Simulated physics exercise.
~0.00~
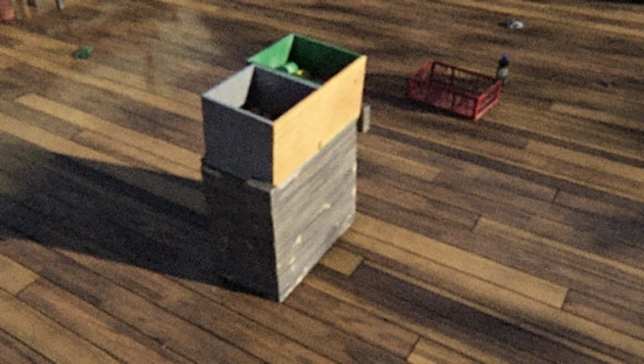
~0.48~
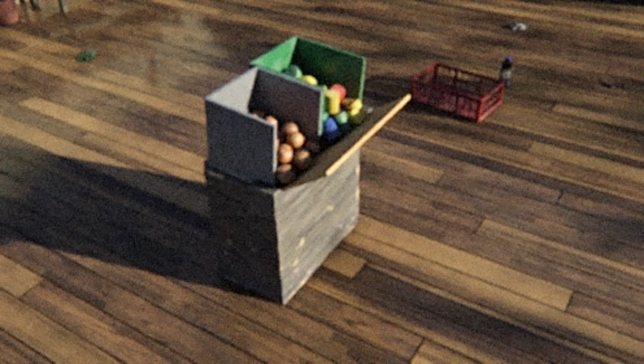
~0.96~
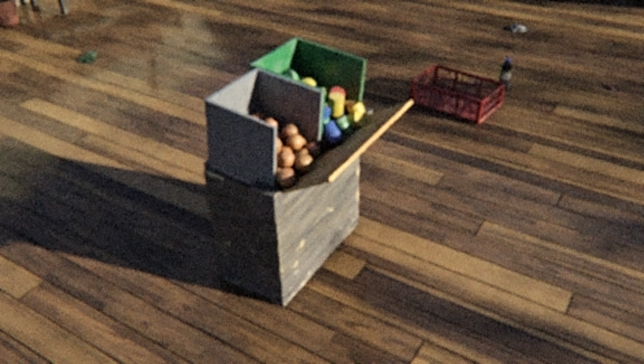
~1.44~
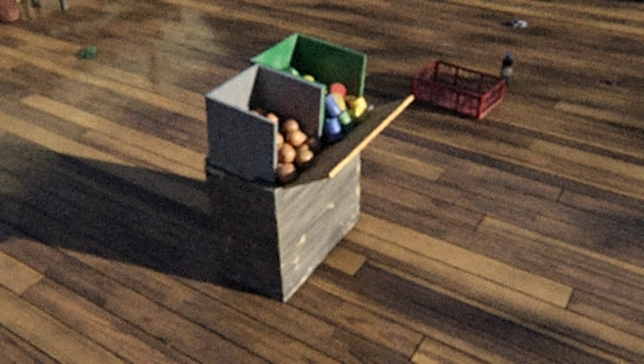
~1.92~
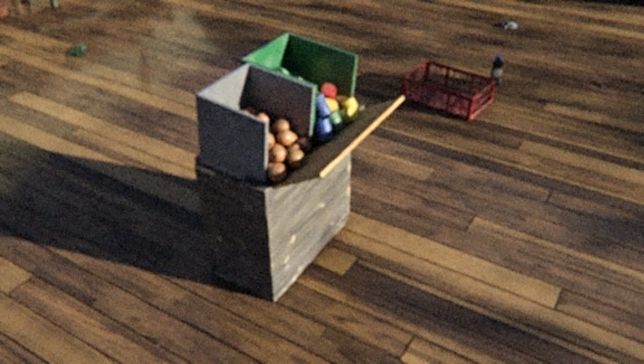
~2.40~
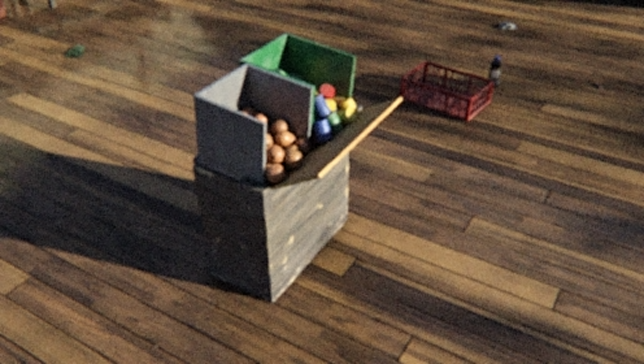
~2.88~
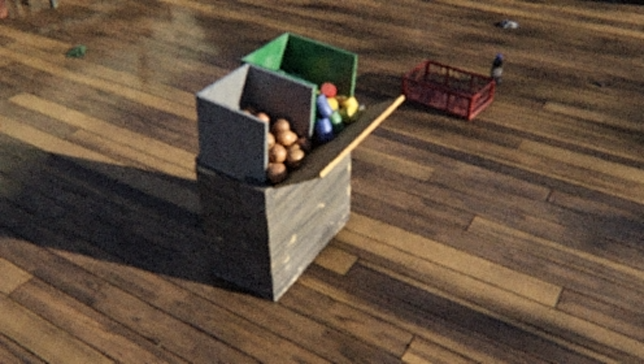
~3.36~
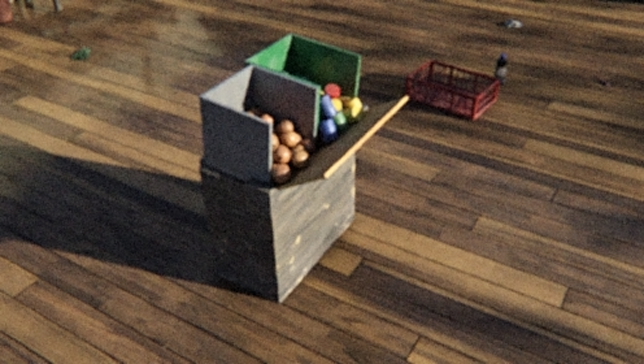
On a wooden plank floor, a flap tips open on green and grey chutes, baring coloured and brown round items that stay inside.
